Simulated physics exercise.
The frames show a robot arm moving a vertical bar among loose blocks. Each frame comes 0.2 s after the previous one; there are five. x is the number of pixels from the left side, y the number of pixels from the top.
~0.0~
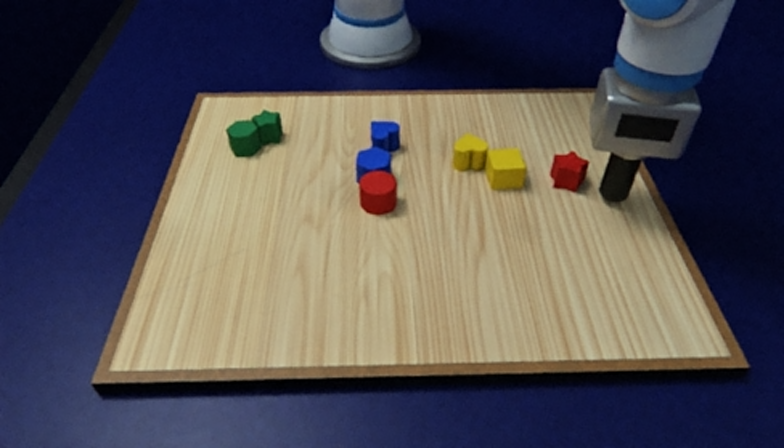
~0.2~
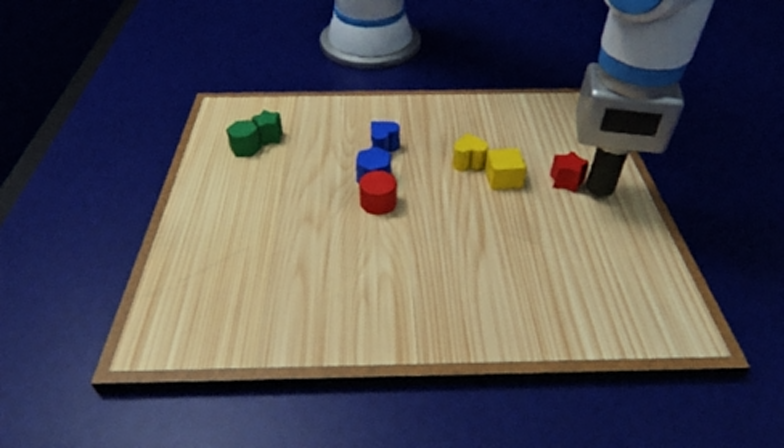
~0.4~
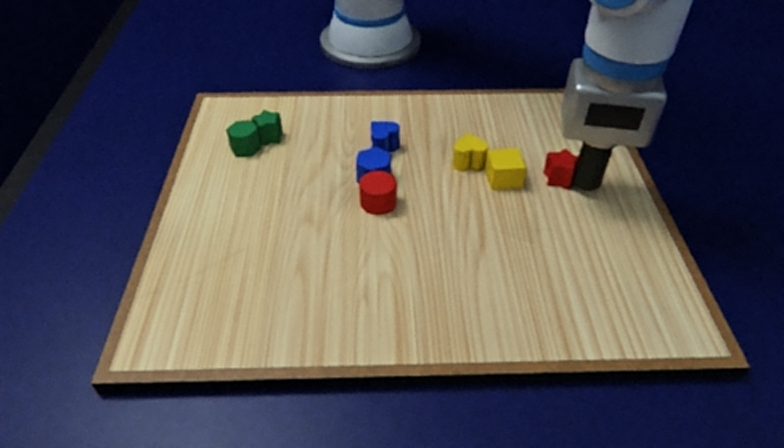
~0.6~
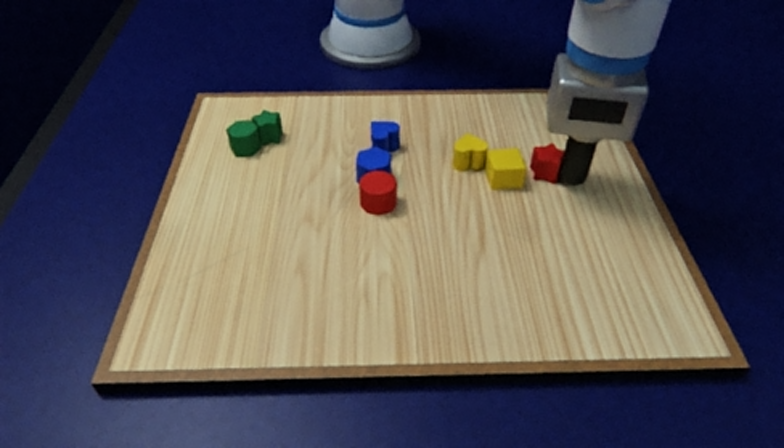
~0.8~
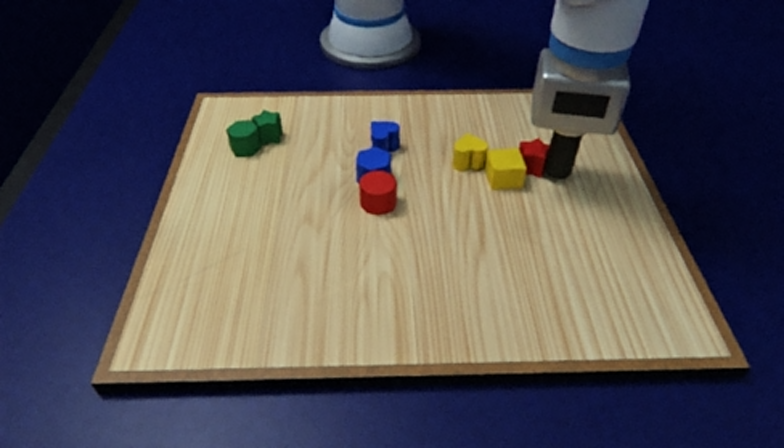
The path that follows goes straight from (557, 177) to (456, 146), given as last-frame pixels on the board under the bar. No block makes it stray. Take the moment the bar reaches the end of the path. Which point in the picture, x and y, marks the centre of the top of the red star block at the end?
I expect it at (449, 112).
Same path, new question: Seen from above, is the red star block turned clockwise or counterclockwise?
My answer: Clockwise.
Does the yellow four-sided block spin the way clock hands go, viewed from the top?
I expect not.
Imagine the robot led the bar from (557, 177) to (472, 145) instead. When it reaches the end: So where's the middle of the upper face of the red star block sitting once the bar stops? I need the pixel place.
In the picture, it is at (453, 116).
On the path given first. One third of the way, bar (523, 160); yellow four-sided block (498, 157), turned 35° anticlockwise; red star block (503, 135).
Two thirds of the way, bar (488, 150); yellow four-sided block (496, 158), turned 45° anticlockwise; red star block (472, 123), turned 15° clockwise.
At the end, bar (457, 141); blue heart block in place; yellow heart block (463, 145); yellow four-sided block (496, 158), turned 45° anticlockwise; red star block (449, 112), turned 40° clockwise.
